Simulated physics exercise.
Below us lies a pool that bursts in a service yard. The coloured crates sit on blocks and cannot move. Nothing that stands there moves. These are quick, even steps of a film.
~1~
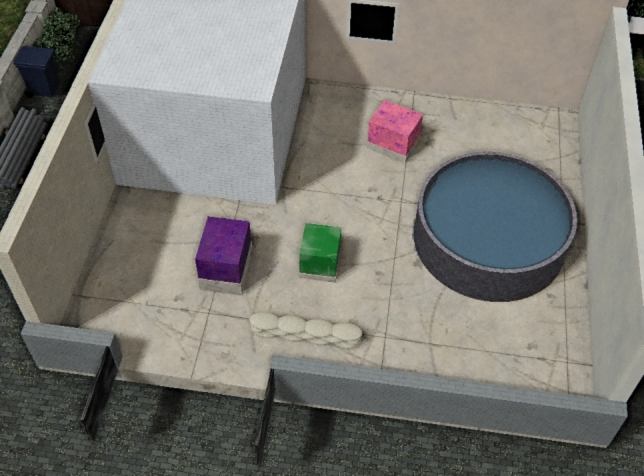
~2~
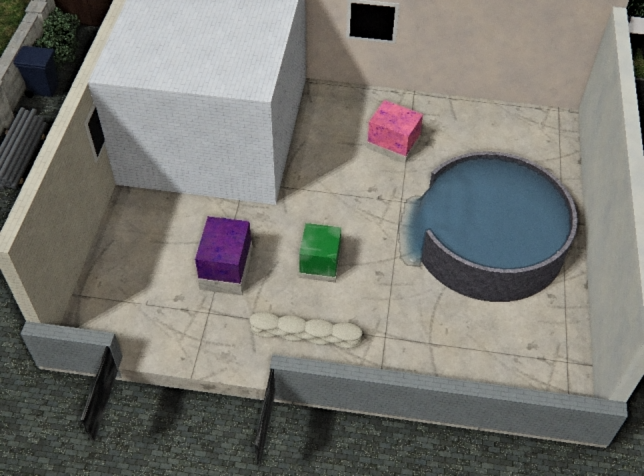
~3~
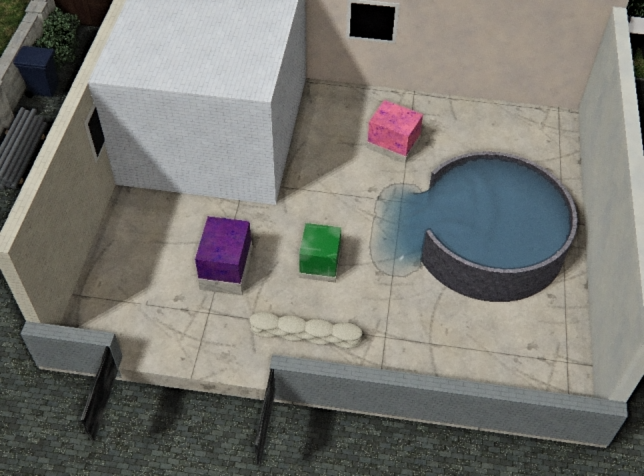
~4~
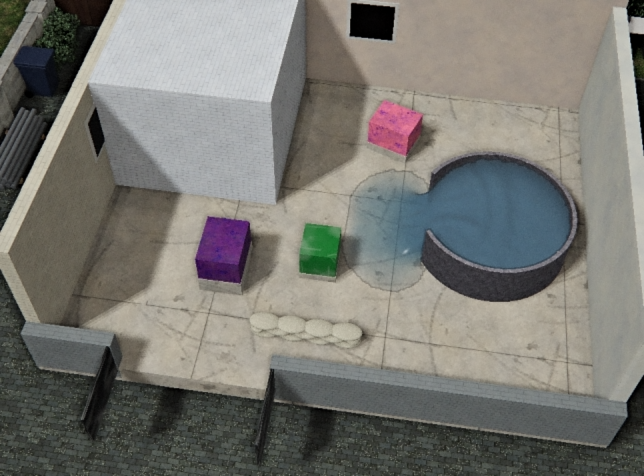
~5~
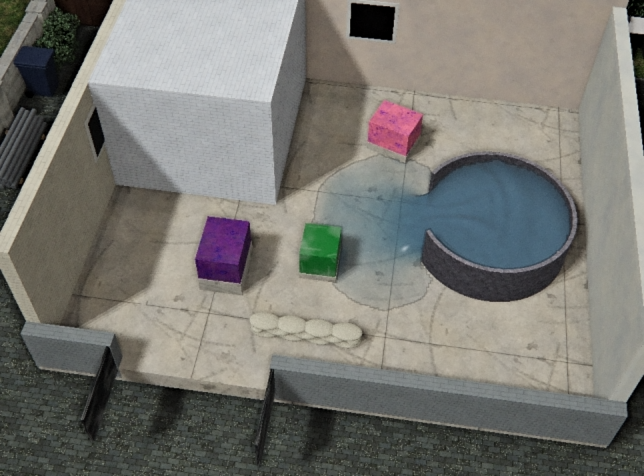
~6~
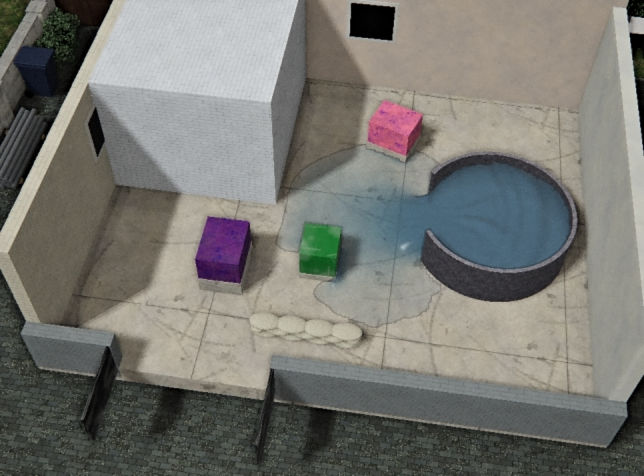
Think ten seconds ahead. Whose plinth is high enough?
The green crate gets wet; the purple crate stays dry; the pink crate stays dry.
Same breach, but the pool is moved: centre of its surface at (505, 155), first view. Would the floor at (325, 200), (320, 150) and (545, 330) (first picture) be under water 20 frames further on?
In that order: Under water, awash, dry.
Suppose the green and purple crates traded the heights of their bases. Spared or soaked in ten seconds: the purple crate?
My reading: Purple crate is topped.
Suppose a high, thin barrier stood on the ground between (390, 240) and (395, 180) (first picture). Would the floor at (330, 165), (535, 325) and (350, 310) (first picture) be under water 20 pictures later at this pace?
One after the other: Covered, dry, awash.
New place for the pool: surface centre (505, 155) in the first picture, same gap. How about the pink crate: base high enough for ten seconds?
Then: The pink crate gets wet.
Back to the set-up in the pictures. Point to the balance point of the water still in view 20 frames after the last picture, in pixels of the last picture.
I would point to (365, 222).
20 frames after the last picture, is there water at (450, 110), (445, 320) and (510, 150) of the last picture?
In that order: Covered, flooded, no water.
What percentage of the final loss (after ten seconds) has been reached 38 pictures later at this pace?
About 25 per cent.
A moment on, water covers 30 % of the floor; the green crate water round its plinth, the purple crate water round its plinth, the pink crate water round its plinth.
Next, water covers 40 % of the floor; the green crate water round its plinth, the purple crate water round its plinth, the pink crate water round its plinth.
Then, water covers 65 % of the floor; the green crate water round its plinth, the purple crate water round its plinth, the pink crate water round its plinth.
Later, water covers 90 % of the floor; the green crate water round its plinth, the purple crate water round its plinth, the pink crate water round its plinth.
In the end, water covers 100 % of the floor; the green crate was topped, the purple crate stayed above the water, the pink crate stayed above the water.
